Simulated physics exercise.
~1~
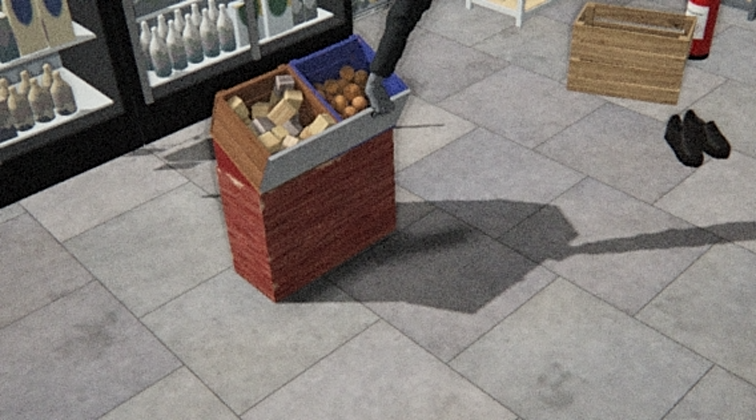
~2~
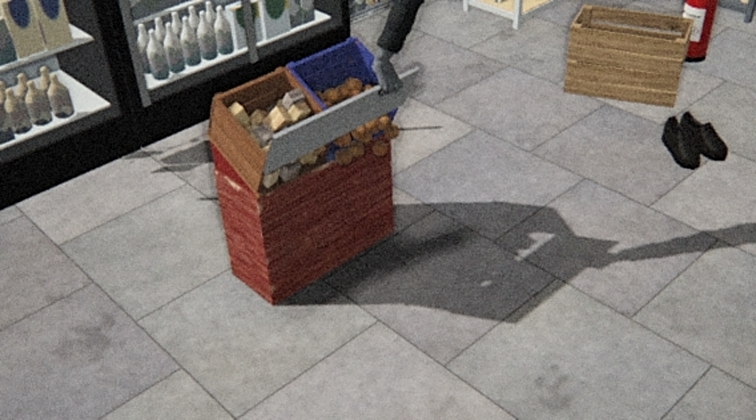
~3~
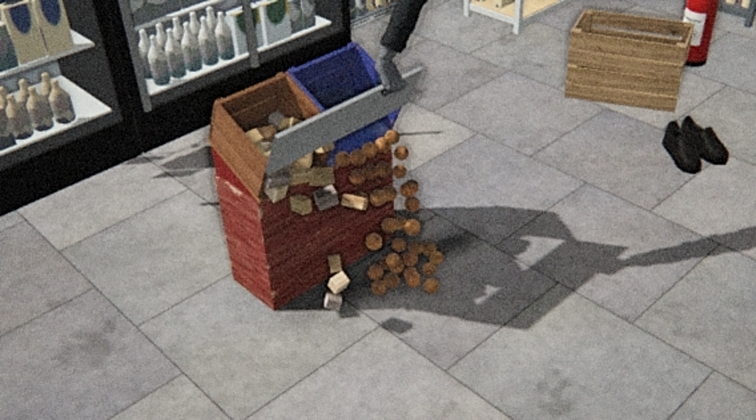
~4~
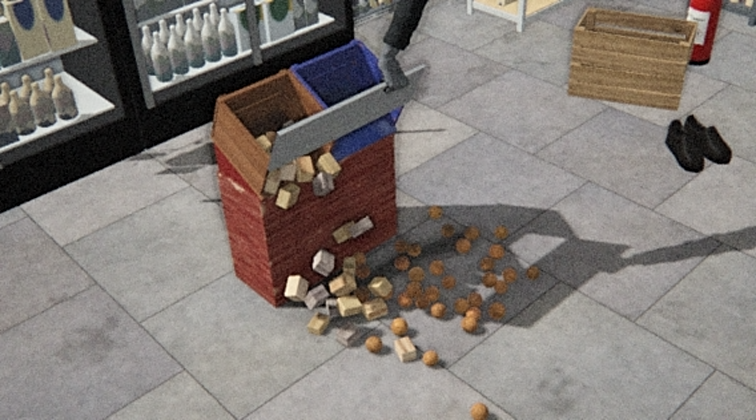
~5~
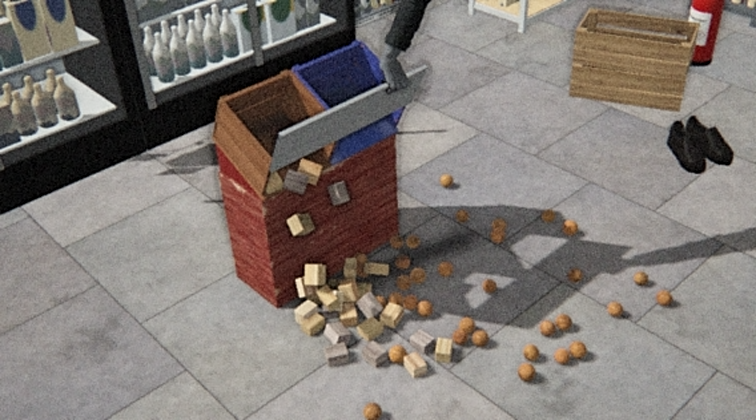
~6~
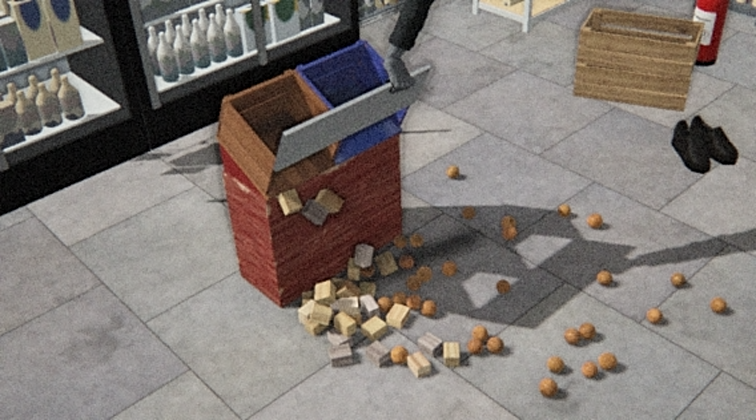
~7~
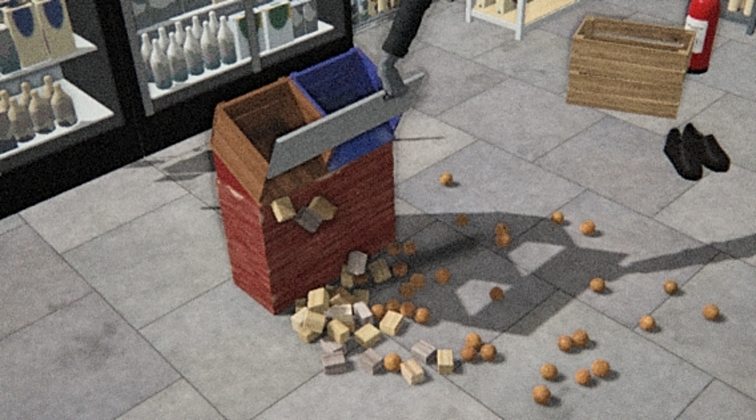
In a shop with a grey tiled floor, seen from above at an angle, a red stand holds a wooden bin of pale timber offcuts beside a blue bin of round brown onions. Bottles line lit shelves behind at the left, while a wooden crate, black shoes and a red extinguisher stand at the right. A dark-sleeved, gloved hand lifts the grey gate across the front of both bins. Onions and offcuts spill down over the red side. The onions roll away rightward, while the blocks heap at the base. Finally both bins look empty, the hand still holding the gate.
